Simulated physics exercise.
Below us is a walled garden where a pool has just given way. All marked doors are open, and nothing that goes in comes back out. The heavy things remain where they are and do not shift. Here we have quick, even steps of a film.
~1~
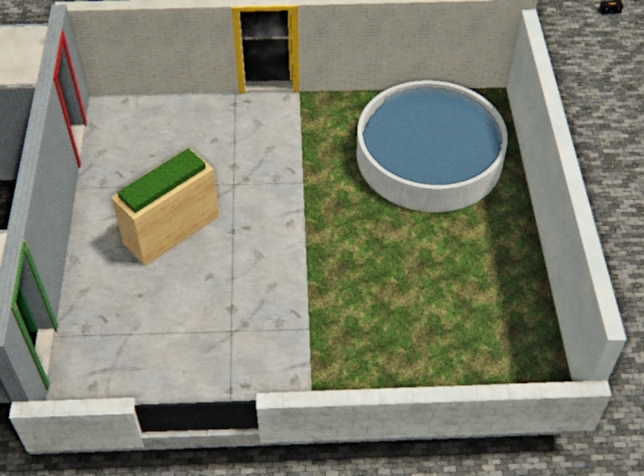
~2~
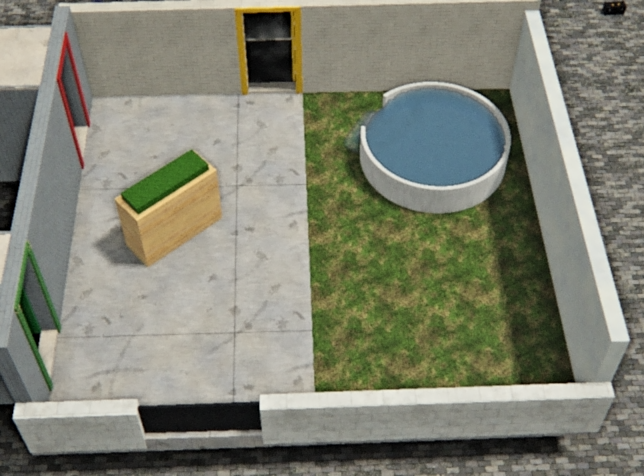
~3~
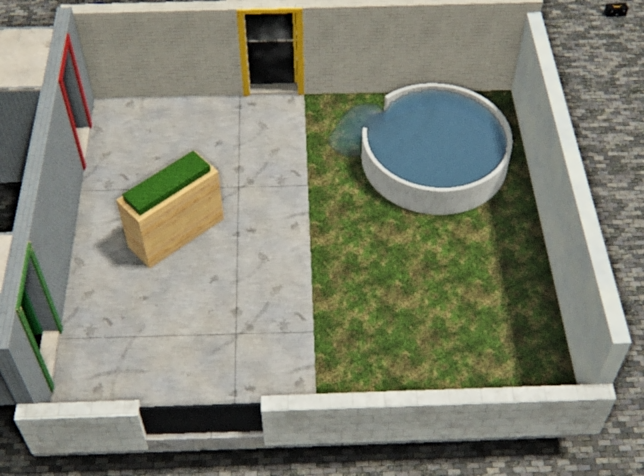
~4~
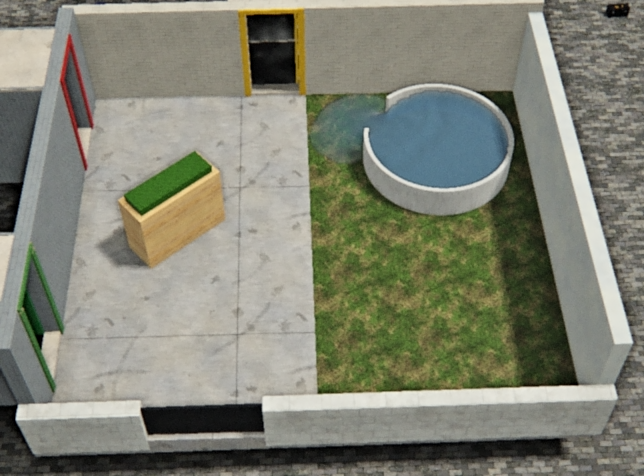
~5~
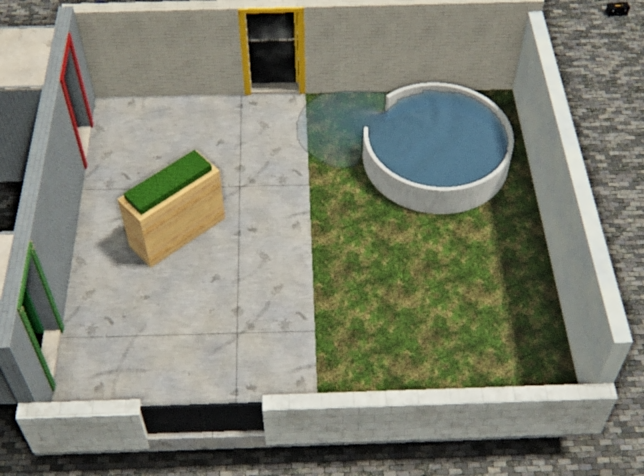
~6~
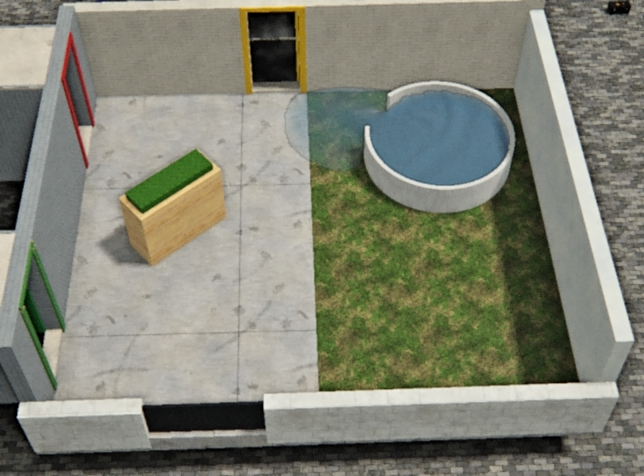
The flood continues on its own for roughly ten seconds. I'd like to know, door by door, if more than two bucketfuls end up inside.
Yellow door: More than two buckets. Green door: Two buckets or fewer. Red door: More than two buckets.
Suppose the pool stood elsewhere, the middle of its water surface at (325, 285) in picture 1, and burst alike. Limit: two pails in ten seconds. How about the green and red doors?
Green: Exceeds it; red: Falls short.
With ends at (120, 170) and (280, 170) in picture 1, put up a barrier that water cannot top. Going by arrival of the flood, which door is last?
The door marked green.
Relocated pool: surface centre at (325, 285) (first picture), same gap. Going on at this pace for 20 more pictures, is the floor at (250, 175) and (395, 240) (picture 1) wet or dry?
Soaked, bone-dry.
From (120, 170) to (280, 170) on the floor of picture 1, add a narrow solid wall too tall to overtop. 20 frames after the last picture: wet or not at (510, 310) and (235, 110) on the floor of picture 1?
Unwetted; inundated.
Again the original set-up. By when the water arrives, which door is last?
It's the door marked green.
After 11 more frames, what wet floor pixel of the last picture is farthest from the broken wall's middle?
Look around (126, 101).
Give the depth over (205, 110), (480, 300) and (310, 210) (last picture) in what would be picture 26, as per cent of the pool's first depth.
My figures are about 14, 0 and 2 percent.
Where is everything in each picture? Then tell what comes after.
The first picture shows the round tank at (432, 135) is whole and still.
In the second picture, water pours out at (371, 128) and has run to a hidden place.
In the third picture, water pours out at (373, 130) and has run to (365, 107).
In the fourth picture, water pours out at (374, 130) and has run to (322, 115).
In the fifth picture, water pours out at (374, 129) and has run to (309, 107).
In the sixth picture, water pours out at (375, 127) and has run to (297, 99).
A moment on, water covers 10 % of the floor; the yellow door under two buckets in, the green door not reached, the red door not reached.
Next, water covers 20 % of the floor; the yellow door under two buckets in, the green door not reached, the red door not reached.
Then, water covers 30 % of the floor; the yellow door over two buckets in, the green door not reached, the red door over two buckets in.
Later, water covers 45 % of the floor; the yellow door over two buckets in, the green door wet at the sill, nothing in, the red door far over two buckets in.
In the end, water covers 75 % of the floor; the yellow door over two buckets in, the green door wet at the sill, nothing in, the red door far over two buckets in.
